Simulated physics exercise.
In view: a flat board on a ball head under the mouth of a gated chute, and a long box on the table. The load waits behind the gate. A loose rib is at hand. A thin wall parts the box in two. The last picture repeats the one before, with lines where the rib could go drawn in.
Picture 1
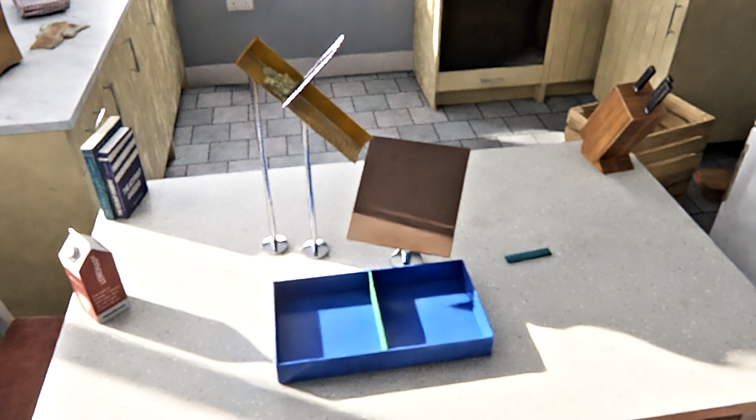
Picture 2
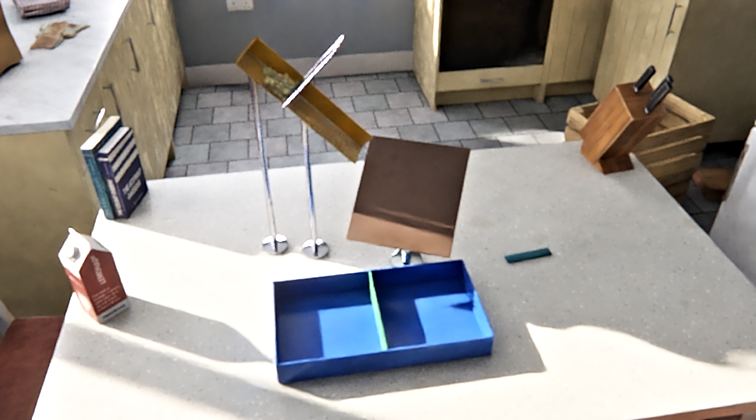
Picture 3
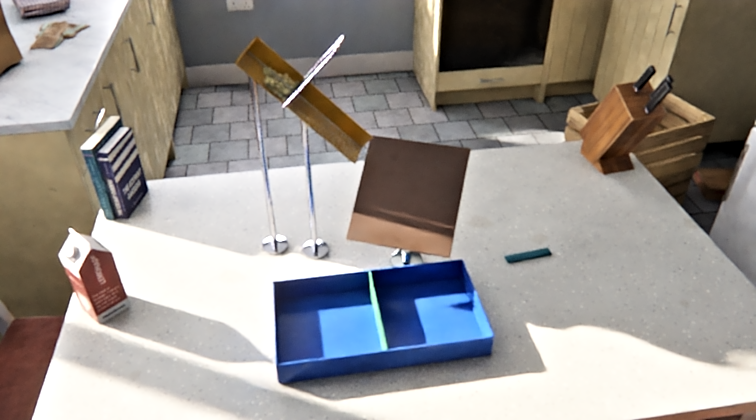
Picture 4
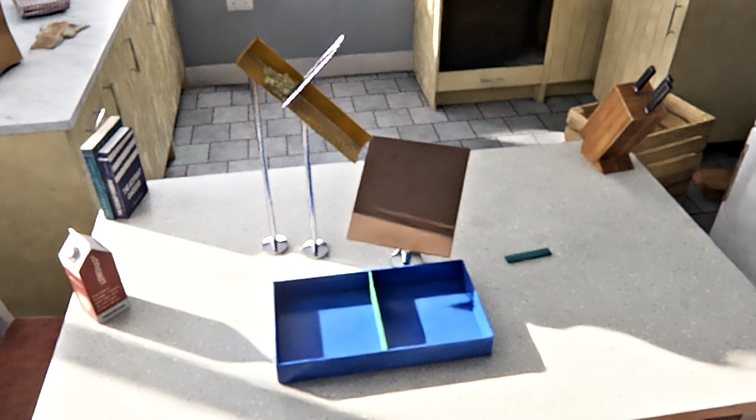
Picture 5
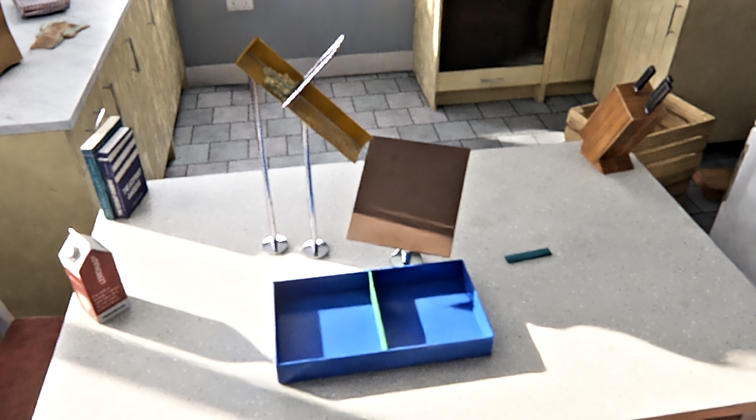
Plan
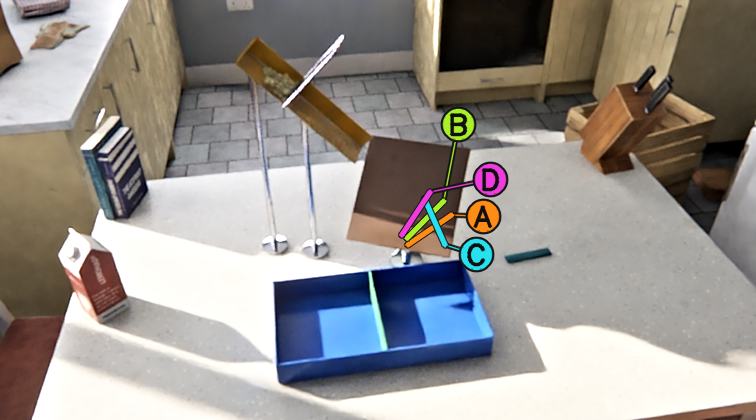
On a sunlit kitchen counter, a wooden chute on thin metal stands sloped toward a tilted brown board behind a blue box split by a thin green wall, and nothing visibly moved.
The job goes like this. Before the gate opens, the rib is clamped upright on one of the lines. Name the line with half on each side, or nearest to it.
I would pick line D.
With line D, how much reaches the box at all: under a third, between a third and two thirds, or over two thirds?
Over two thirds.
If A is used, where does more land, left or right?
Right.
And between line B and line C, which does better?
B it is.
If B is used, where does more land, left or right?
The right half.
On the marked copy, line A from (451, 214) to (407, 244); line B from (443, 200) to (406, 238); line C from (424, 198) to (445, 244); line D from (430, 192) to (401, 235).
For line A, of what is caught, a small part in the left half, most in the right.
For line B, of what is caught, about a quarter in the left half, most in the right.
For line C, of what is caught, a small part in the left half, nearly all in the right.
For line D, of what is caught, about half in the left half, about half in the right.
